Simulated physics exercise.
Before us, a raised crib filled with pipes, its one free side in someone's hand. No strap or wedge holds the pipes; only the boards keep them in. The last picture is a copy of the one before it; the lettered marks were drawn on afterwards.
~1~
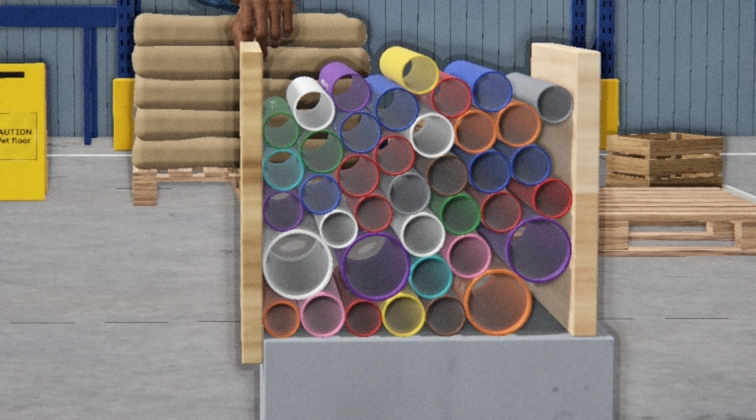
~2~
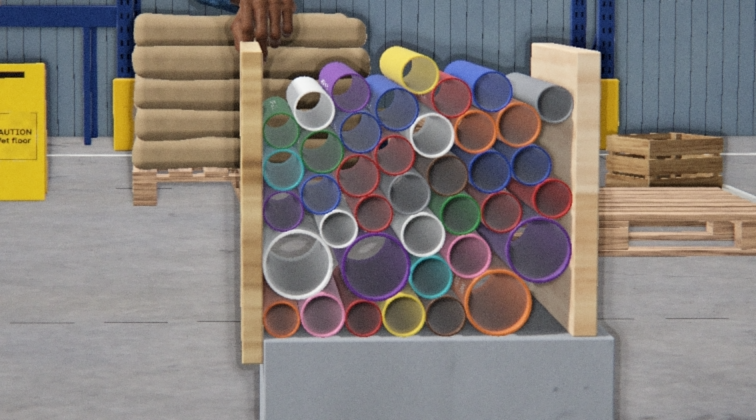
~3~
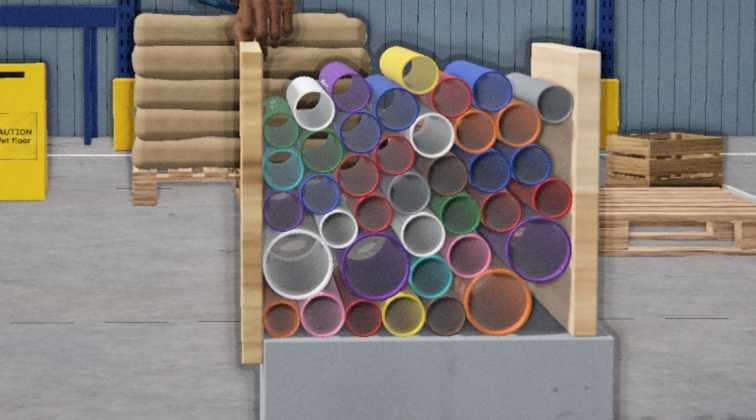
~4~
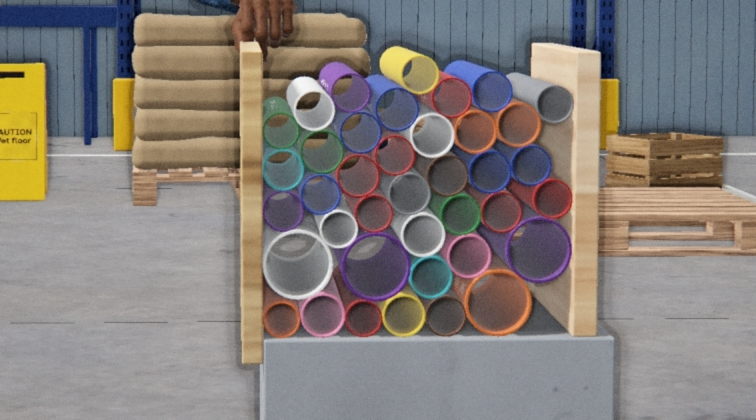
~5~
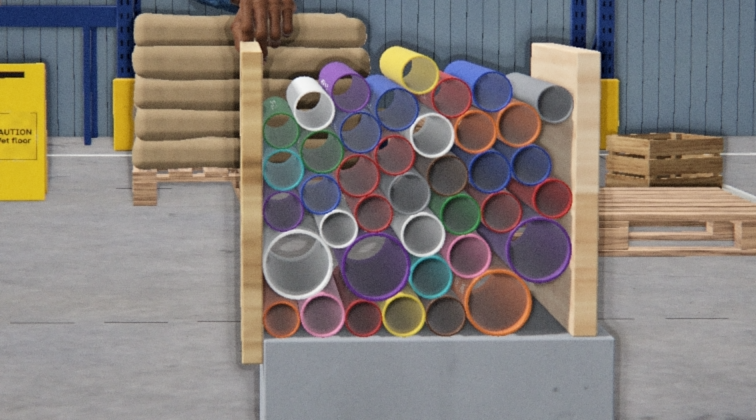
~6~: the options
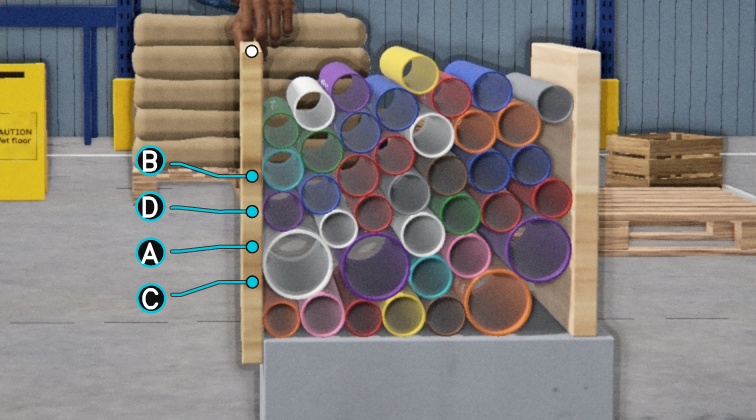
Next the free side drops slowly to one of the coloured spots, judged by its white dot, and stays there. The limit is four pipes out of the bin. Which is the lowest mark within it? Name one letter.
No lower than B.
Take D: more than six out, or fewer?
It loses more than six.
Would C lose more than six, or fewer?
It loses more than six.
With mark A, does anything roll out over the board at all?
Yes.
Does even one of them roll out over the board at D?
Yes, at D.
On the marked copy, A at (253, 246); B at (252, 176); C at (253, 282); D at (252, 211); the white dot at (252, 52).
Taking B. A third of the way, top of the board (262, 111).
Two thirds of the way, top of the board (262, 175).
When it is over, top of the board (262, 175), three out over the board.
As for the rest, A more than four out over the board; C more than four out over the board; D more than four out over the board.
